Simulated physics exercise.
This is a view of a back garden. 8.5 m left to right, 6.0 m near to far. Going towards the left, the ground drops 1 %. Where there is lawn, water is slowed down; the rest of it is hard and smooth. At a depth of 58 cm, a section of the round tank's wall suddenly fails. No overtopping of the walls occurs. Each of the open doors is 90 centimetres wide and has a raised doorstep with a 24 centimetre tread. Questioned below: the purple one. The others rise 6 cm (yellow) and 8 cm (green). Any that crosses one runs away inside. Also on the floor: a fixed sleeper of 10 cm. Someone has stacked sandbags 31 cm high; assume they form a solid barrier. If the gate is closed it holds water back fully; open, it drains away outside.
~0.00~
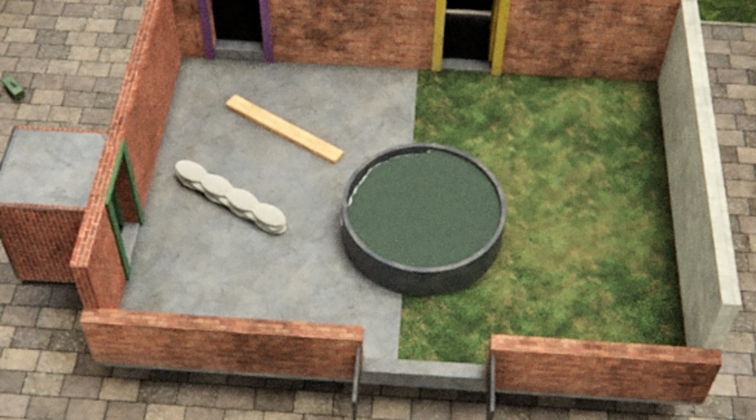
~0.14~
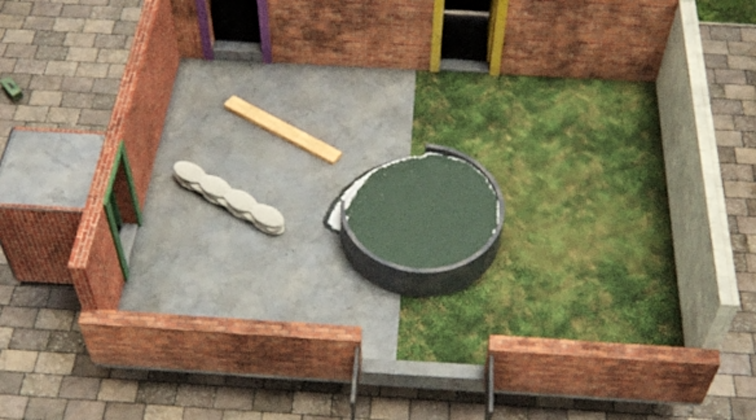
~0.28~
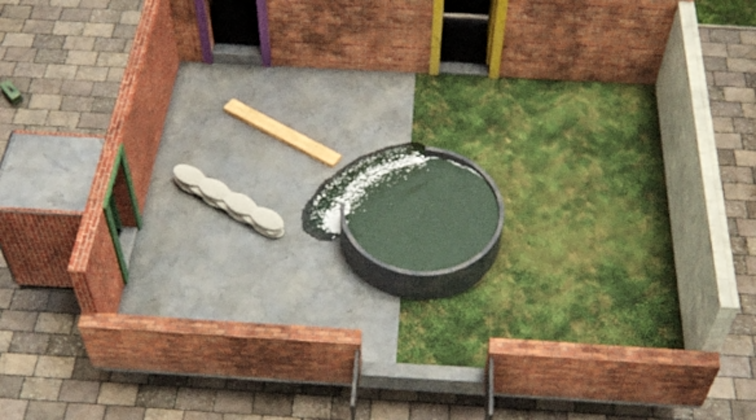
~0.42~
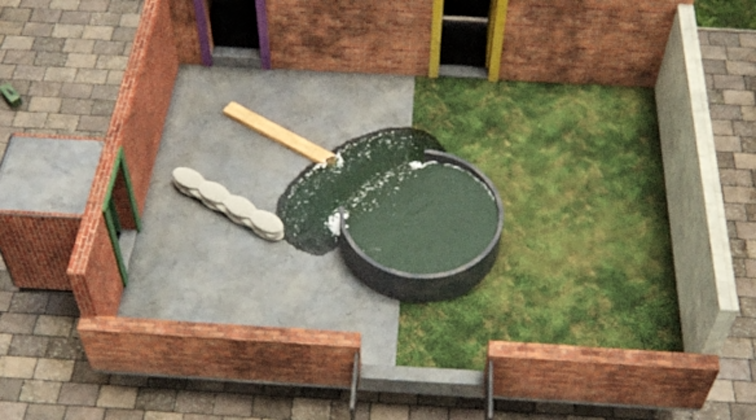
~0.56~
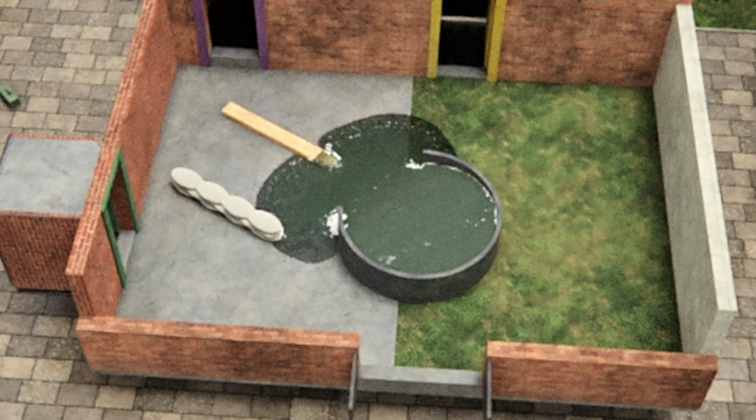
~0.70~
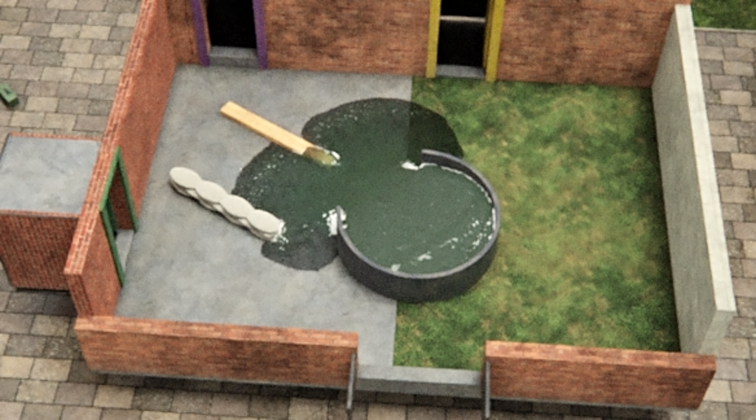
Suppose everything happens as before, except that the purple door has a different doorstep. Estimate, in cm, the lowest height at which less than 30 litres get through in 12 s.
I would say 22 cm.
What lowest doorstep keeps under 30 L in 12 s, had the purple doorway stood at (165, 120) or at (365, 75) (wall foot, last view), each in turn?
About 25 and 17 cm.
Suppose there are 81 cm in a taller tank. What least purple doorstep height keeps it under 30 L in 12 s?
Minimum height: Approx. 34 cm.
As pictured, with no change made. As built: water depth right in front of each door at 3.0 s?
Before yellow it's 6 cm, before green 3 cm, before purple 23 cm.
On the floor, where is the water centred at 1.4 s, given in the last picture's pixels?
Approximately (376, 201).
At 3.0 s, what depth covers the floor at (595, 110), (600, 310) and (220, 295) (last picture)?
First spot about 0 cm, second about 0 cm, third about 0 cm.
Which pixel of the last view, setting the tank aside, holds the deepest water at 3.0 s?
Near pixel (168, 102).
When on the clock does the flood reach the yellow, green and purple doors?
Arrival times - yellow 1.8 seconds, green 2.8 seconds, purple 1.6 seconds.
After 1.4 s water covers 25 % of the floor, deepest (34 cm) near (336, 165); it has not reached the purple door.
After 3.0 s water covers 35 % of the floor, deepest (44 cm) near (168, 102); 23 cm at the purple door, 1 litre in over its 24 cm doorstep.
After 12.0 s water covers 85 % of the floor, deepest (10 cm) near (144, 197); 9 cm at the purple door, 22 litres in over its 24 cm doorstep.
At the purple door as built, the water arrived by 1.7 s and peaked near 32 cm at 3.6 s.
Run again over the same 12 s with other heights there, 56 litres in over 18.5 cm, 18 litres over 25 cm. The limit of 30 litres is kept from about 22 cm up.
